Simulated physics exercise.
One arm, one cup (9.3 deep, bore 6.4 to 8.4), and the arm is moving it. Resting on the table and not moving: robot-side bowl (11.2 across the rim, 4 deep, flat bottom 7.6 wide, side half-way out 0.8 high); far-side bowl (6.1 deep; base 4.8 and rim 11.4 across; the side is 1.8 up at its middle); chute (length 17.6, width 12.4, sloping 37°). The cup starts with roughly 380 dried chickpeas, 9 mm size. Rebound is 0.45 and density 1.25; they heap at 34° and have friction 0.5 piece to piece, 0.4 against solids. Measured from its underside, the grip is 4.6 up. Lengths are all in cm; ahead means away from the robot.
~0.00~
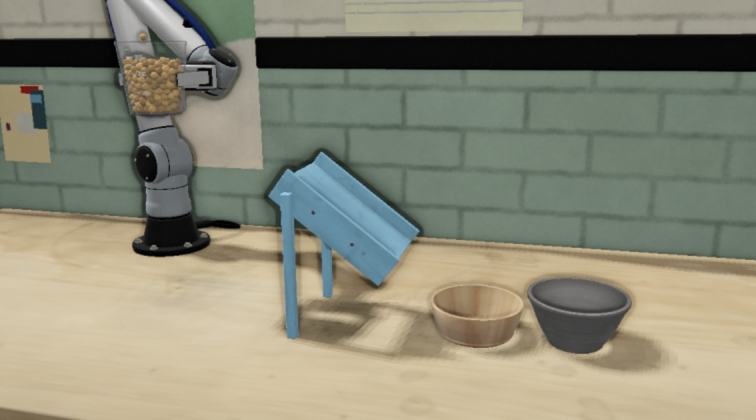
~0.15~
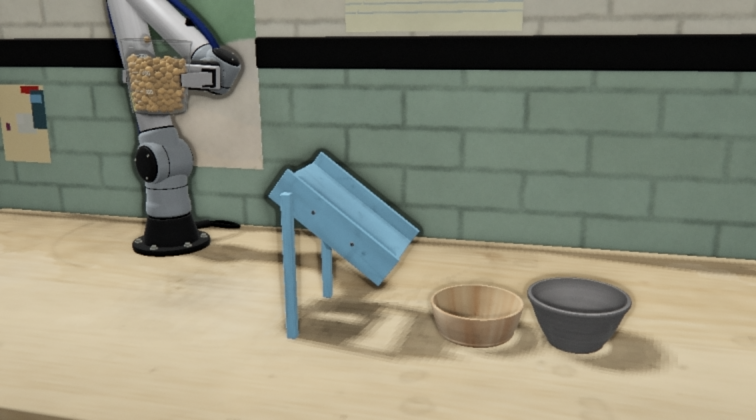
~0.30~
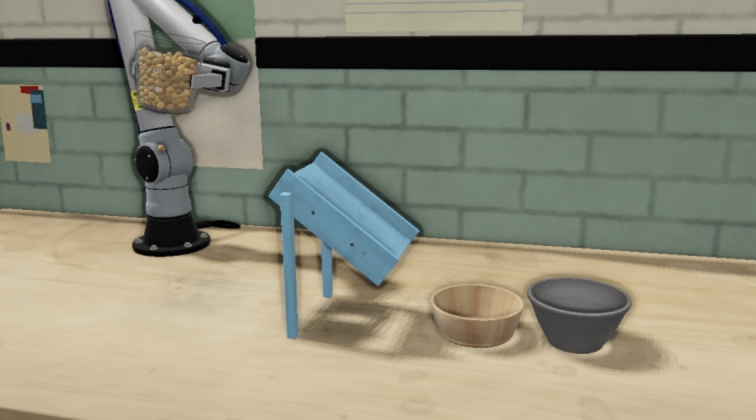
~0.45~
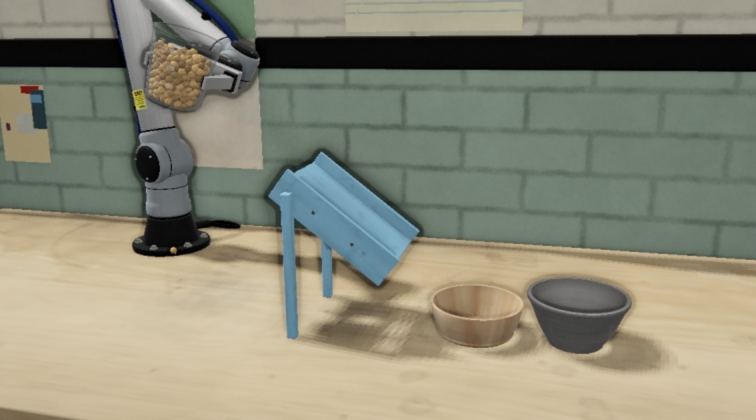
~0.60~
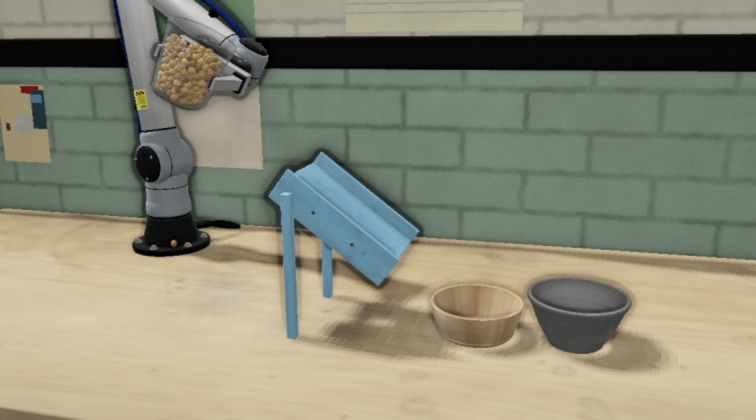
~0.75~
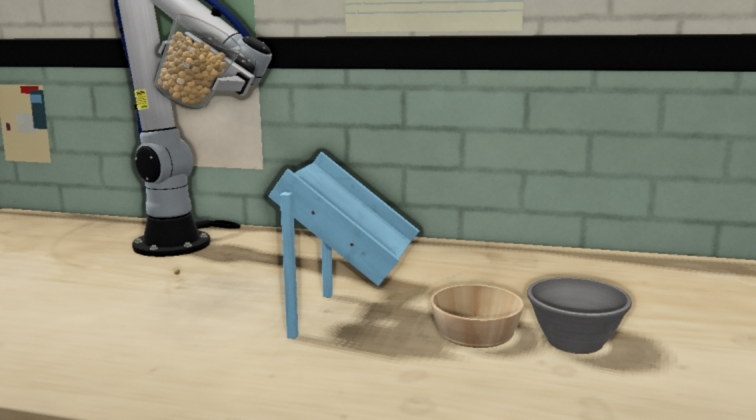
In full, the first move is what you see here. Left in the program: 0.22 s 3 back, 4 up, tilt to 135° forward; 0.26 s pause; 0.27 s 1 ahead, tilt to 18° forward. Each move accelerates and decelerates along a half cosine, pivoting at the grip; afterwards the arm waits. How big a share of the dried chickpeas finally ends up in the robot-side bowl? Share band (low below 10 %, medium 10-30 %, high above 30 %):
It is low, below 10 %.
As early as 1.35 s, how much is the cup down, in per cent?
Around 100 % is out.
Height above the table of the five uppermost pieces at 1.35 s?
Somewhere around 12 cm above the tabletop.
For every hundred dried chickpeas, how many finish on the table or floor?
Estimate: Close to 100 %.
By 1.05 s, tilted 135° forward, highest piece 39 above the table; 275 in the cup, 1 on the table or floor, 102 on the chute or in flight.
By 1.35 s, tilted 87° forward, highest piece 14 above the table; 332 on the table or floor, 46 on the chute or in flight.
By 1.70 s, tilted 18° forward, highest piece 1 above the table; 378 on the table or floor.
By 2.75 s, tilted 18° forward, highest piece 1 above the table; 378 on the table or floor.
Final count, 378 on the table or floor. That is 0 % in the robot-side bowl.
